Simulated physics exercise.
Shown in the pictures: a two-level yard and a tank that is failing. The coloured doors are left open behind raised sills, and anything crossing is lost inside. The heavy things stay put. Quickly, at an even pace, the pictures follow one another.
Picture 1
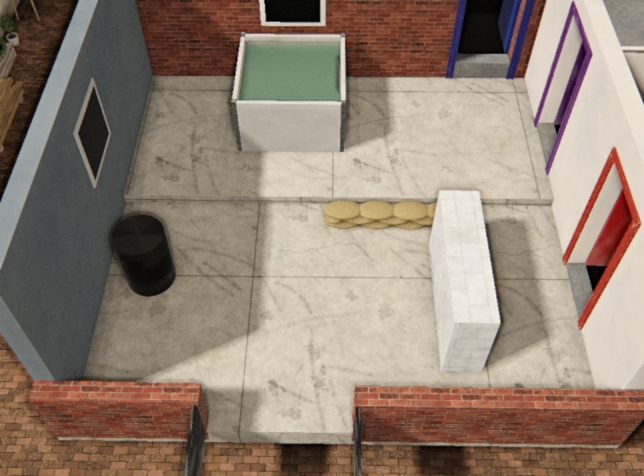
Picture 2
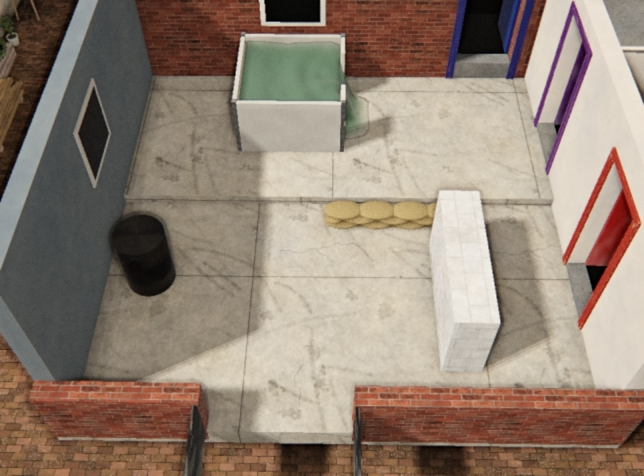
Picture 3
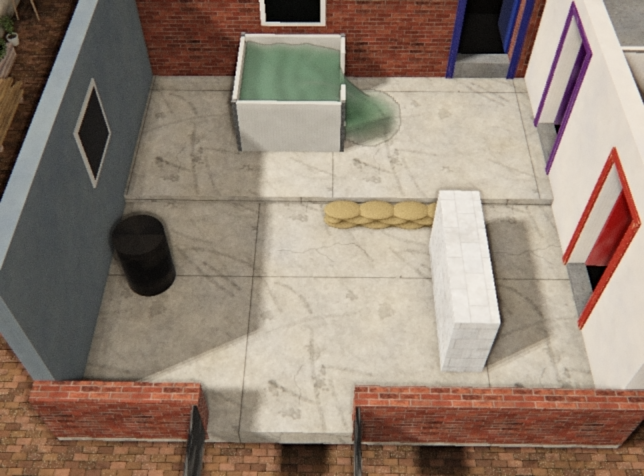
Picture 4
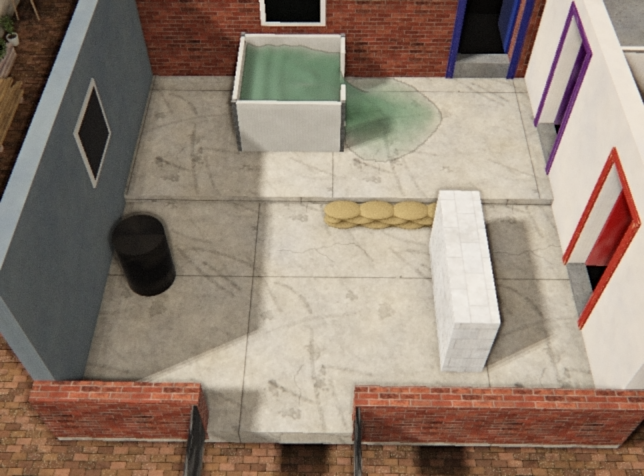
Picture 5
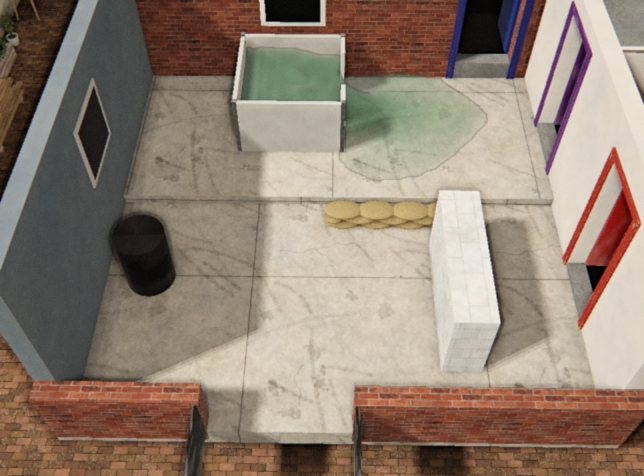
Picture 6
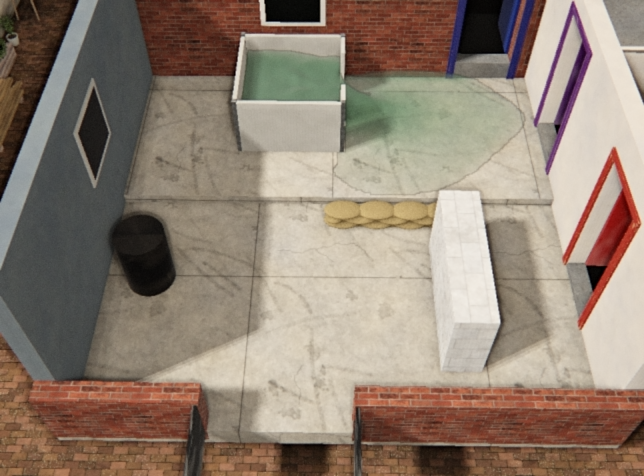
Green water pours from the right side of a white open tank at the back of a two-level paved yard, seen from high above by a camera that stays still. A blue-grey wall and dark barrel stand left, tan sacks and a pale block wall right of centre, with blue, purple and red doorways beyond. The water, still at first, spreads rightward in a widening sheet across the upper level as the tank's level drops slightly.
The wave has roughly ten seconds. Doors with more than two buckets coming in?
Red door: More than two buckets. Purple door: More than two buckets. Blue door: Two buckets or fewer.
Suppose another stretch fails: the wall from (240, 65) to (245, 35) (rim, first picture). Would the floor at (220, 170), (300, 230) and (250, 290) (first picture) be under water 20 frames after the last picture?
Point by point: Soaked; soaked; soaked.
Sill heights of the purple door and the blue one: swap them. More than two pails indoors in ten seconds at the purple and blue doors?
After the swap, the purple door falls short and the blue door overshoots.
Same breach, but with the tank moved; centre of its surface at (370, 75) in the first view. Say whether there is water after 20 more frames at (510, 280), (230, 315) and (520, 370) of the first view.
Spot by spot, in the order asked: Swamped, untouched, swamped.
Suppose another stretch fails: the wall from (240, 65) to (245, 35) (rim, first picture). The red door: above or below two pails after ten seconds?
I reckon the red door doesn't reach it.
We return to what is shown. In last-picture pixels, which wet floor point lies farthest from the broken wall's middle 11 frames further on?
Roughly at (583, 375).
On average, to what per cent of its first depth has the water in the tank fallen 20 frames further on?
I'd put it at some 30 per cent.
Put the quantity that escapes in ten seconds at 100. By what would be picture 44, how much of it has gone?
My reading is about 65 per cent.
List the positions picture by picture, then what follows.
Still water in the open tank at (291, 72), in the first picture.
The front is at (358, 134), out from the gap at (340, 99), in the second picture.
Water pours out at (340, 101) and has run to (395, 106), in the third picture.
Water pours out at (340, 103) and has run to (437, 119), in the fourth picture.
Water pours out at (340, 102) and has run to (482, 119), in the fifth picture.
The front is at (518, 125), out from the gap at (340, 102), in the sixth picture.
A moment on, water covers 25 % of the floor; the red door not reached, the purple door over two buckets in, the blue door wet at the sill, nothing in.
Next, water covers 30 % of the floor; the red door wet at the sill, nothing in, the purple door far over two buckets in, the blue door under two buckets in.
Then, water covers 35 % of the floor; the red door under two buckets in, the purple door far over two buckets in, the blue door under two buckets in.
Later, water covers 65 % of the floor; the red door under two buckets in, the purple door far over two buckets in, the blue door under two buckets in.
In the end, water covers 75 % of the floor; the red door over two buckets in, the purple door far over two buckets in, the blue door under two buckets in.
